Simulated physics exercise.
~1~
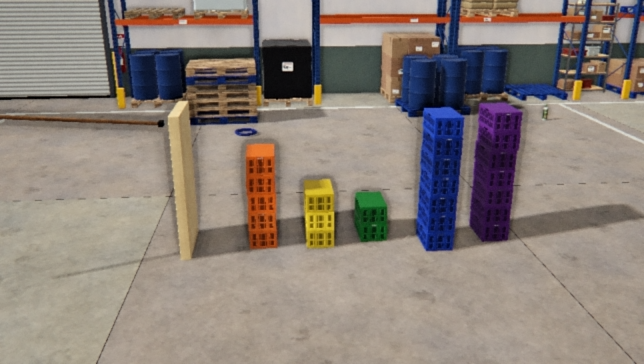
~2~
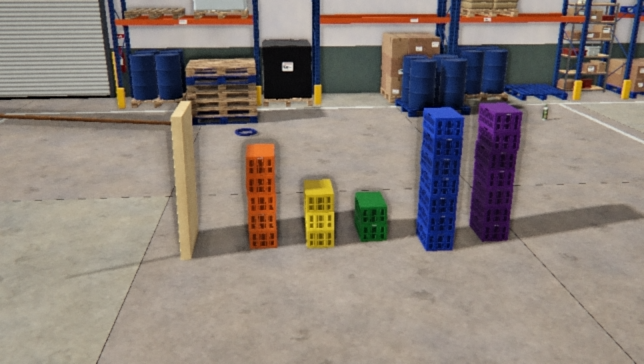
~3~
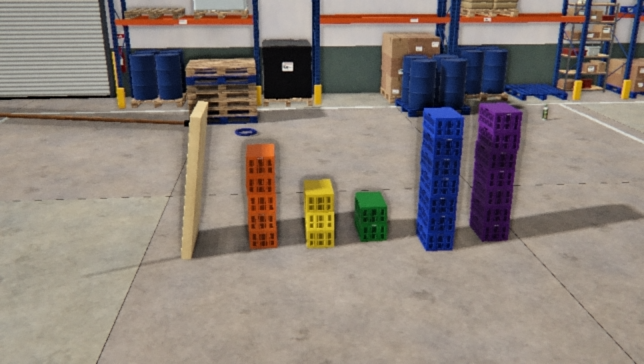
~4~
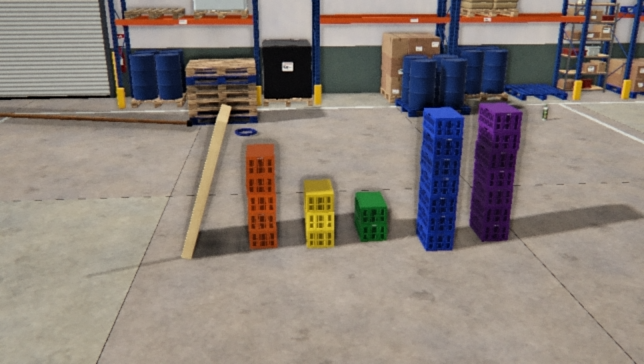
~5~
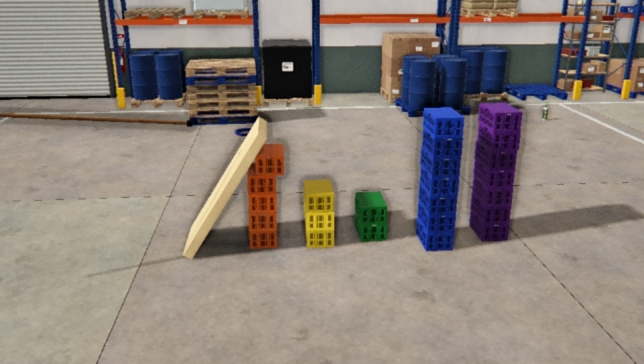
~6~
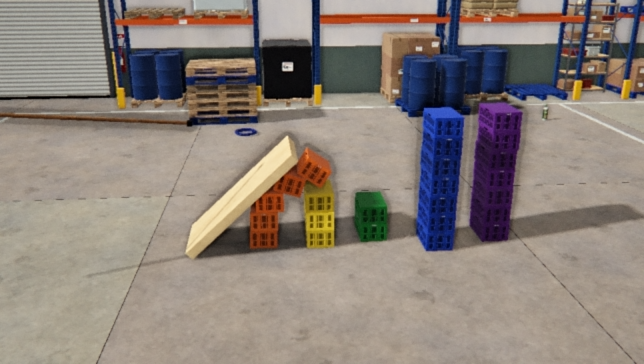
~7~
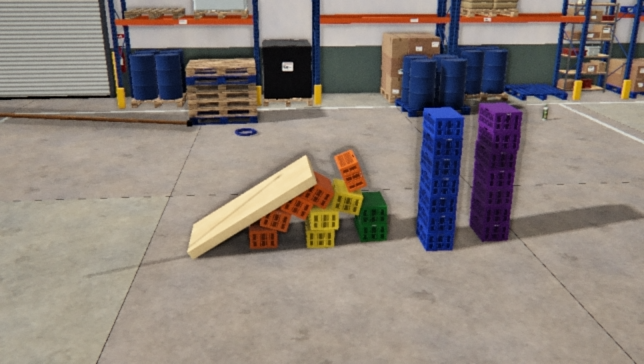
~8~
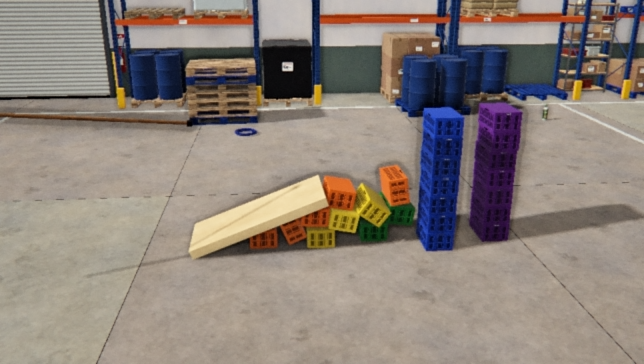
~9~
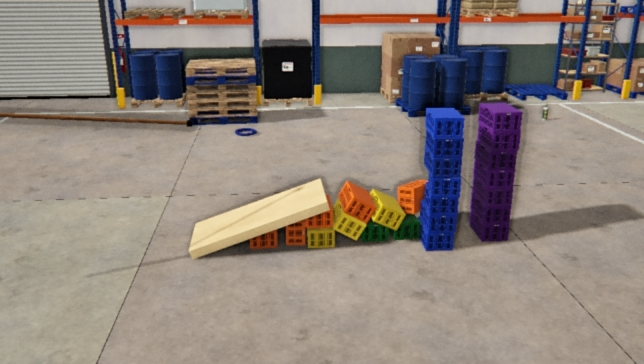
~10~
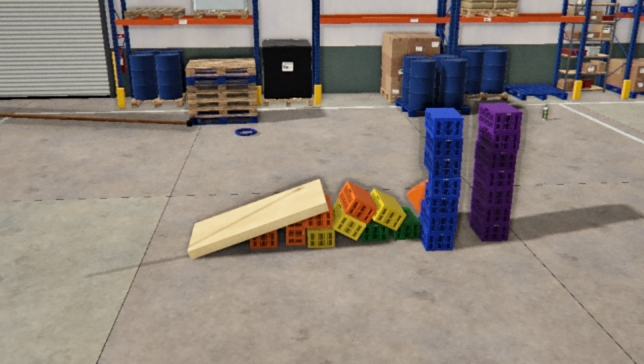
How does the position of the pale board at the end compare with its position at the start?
At the start the board stands upright at the left of the line, but by the end it is down on its side, resting at a low slant on the toppled crates.
A tall blue pile of crates stands beside a purple one on a warehouse floor, seen from a fixed, slightly raised view, with shorter green, yellow and orange piles and an upright pale board in line to the left. A long pole from the left nudges the board near its top, and it tips rightward into the orange pile. The orange crates buckle onto the yellow ones, and both spill over the green pile. A tumbling orange crate comes to rest against the blue pile. The blue and purple piles remain standing, while the board lies slanted low over the fallen crates.
